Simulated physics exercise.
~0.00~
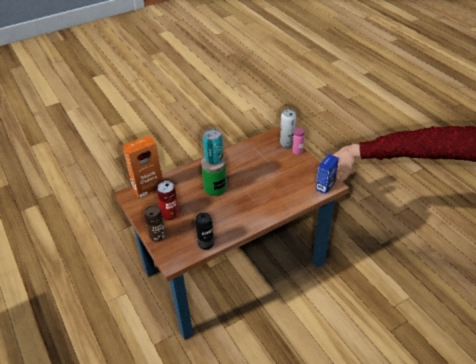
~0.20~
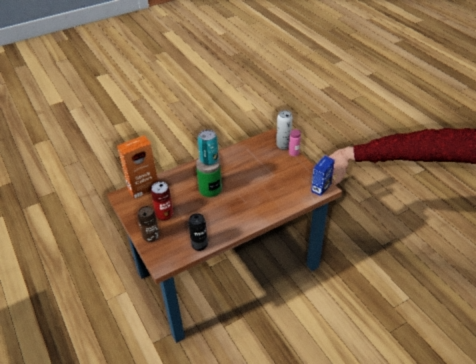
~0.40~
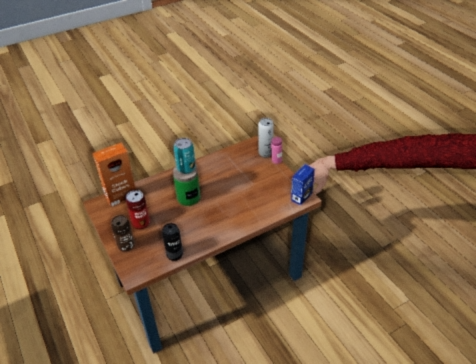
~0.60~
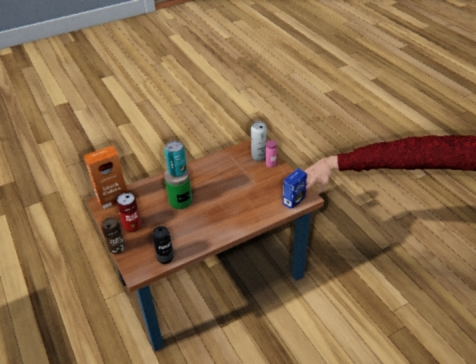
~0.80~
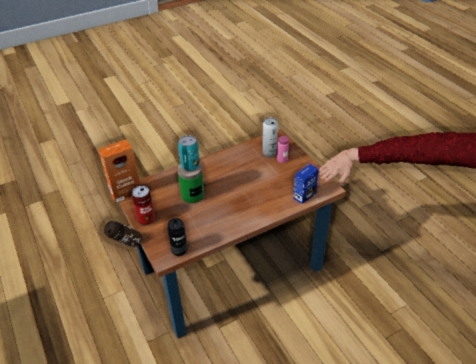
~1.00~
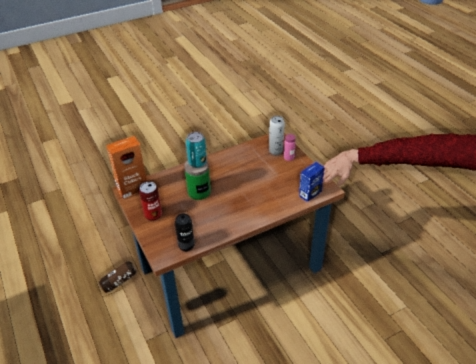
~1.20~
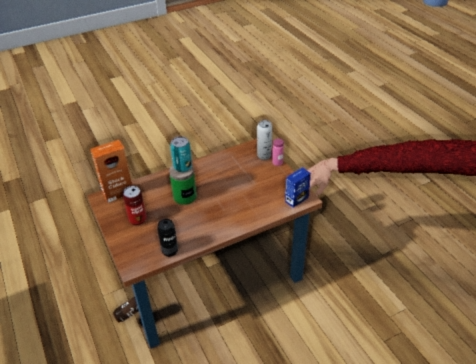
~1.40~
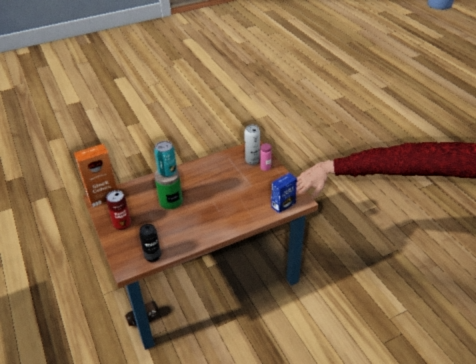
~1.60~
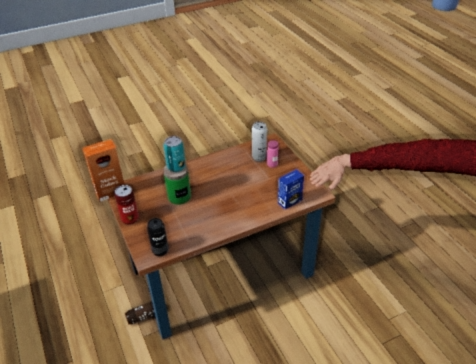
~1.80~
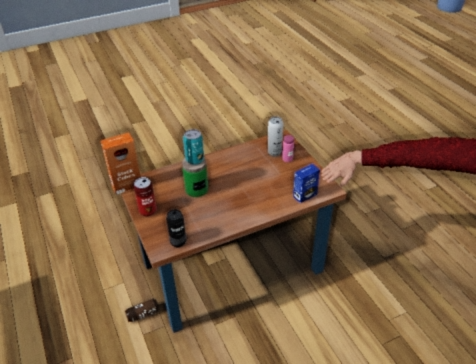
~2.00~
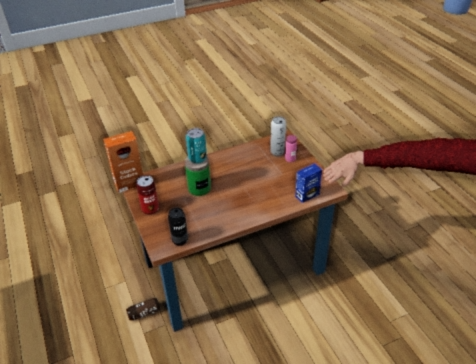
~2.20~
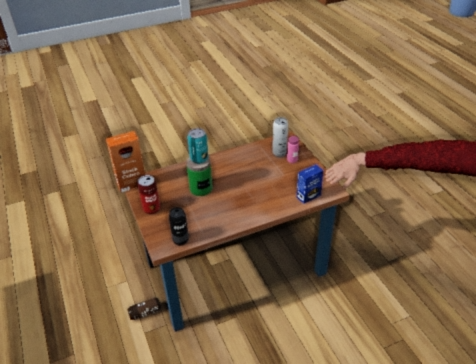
On a wood-plank floor, a red-sleeved hand jerks a small table left and right, tipping a brown can off onto the floor.
